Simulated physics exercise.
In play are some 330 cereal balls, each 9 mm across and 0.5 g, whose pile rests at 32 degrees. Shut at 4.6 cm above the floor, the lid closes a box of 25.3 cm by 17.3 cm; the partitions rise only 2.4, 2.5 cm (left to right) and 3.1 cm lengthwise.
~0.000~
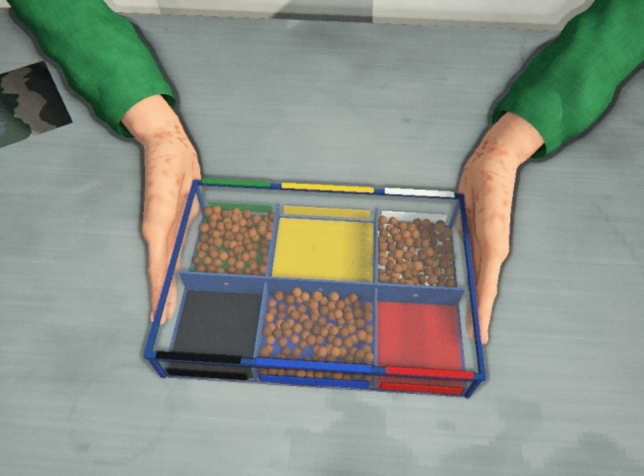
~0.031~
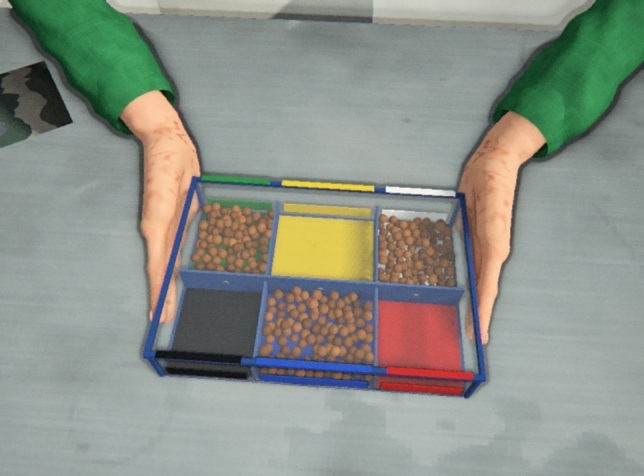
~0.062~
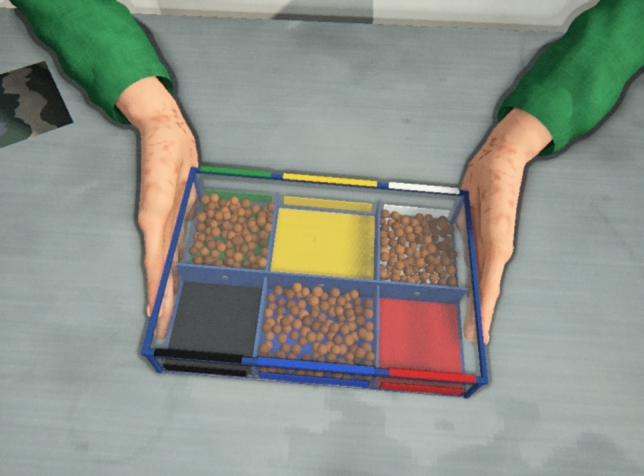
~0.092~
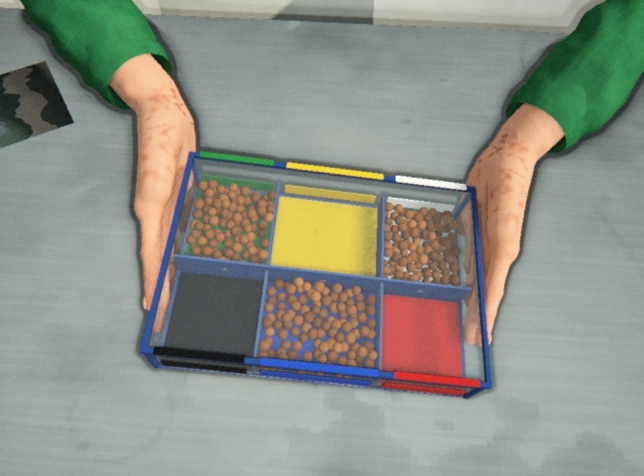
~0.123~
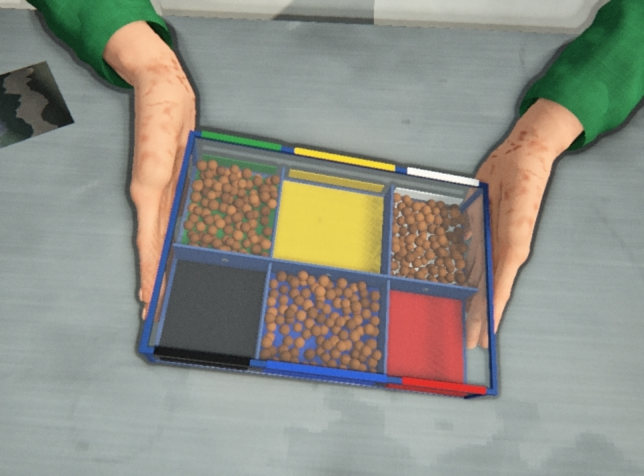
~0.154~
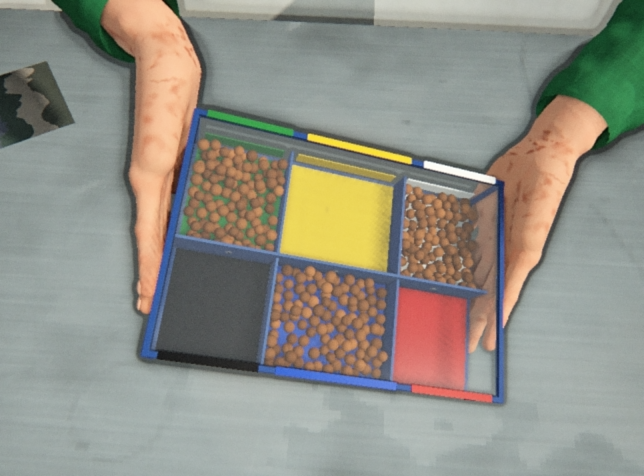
Two hands in green sleeves hold a clear-lidded, blue-edged box by its left and right sides above a grey surface, seen from above by a still camera. Its six compartments show green, yellow and white behind, black, blue and red in front, with brown balls in the green, white and blue ones. The hands tilt the box, slowly then faster, its right front corner lowest, while the balls stay in their compartments.
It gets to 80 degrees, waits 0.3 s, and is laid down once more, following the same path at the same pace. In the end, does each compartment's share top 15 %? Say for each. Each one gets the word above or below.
In the end red compartment: Holds a share past the limit; blue compartment: Holds a share past the limit; green compartment: Holds a share within the limit; yellow compartment: Holds a share within the limit; white compartment: Holds a share past the limit; black compartment: Holds a share within the limit.
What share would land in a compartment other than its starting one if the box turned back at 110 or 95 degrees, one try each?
I'd put them near 45 and 50 percent in that order.
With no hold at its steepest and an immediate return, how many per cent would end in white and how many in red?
Final amounts would be white 30% and red 20%.
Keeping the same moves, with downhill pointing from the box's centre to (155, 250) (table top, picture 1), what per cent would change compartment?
Roughly 55 % of the pieces.
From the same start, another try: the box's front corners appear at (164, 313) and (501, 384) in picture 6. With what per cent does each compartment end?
Red 30, blue 10, green 0, yellow 10, white 45, black 0.
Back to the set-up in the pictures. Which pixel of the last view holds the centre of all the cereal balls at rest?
Look around (405, 341) in the last picture.
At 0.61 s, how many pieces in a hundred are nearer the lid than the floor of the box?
Estimate: Near 50 per cent.
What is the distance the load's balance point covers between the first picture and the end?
It shifts some 7.0 cm.
After 0.61 s, tilt 80 degrees; red 20 %, blue 30 %, green 10 %, yellow 5 %, white 30 %.
After 0.91 s, tilt 50 degrees; red 30 %, blue 25 %, green 5 %, yellow 5 %, white 30 %.
After 1.32 s, tilt 0 degrees; red 30 %, blue 25 %, green 5 %, yellow 5 %, white 30 %.
At rest (1.7 s), red 30 %, blue 25 %, green 5 %, yellow 5 %, white 30 %, black 0 %.
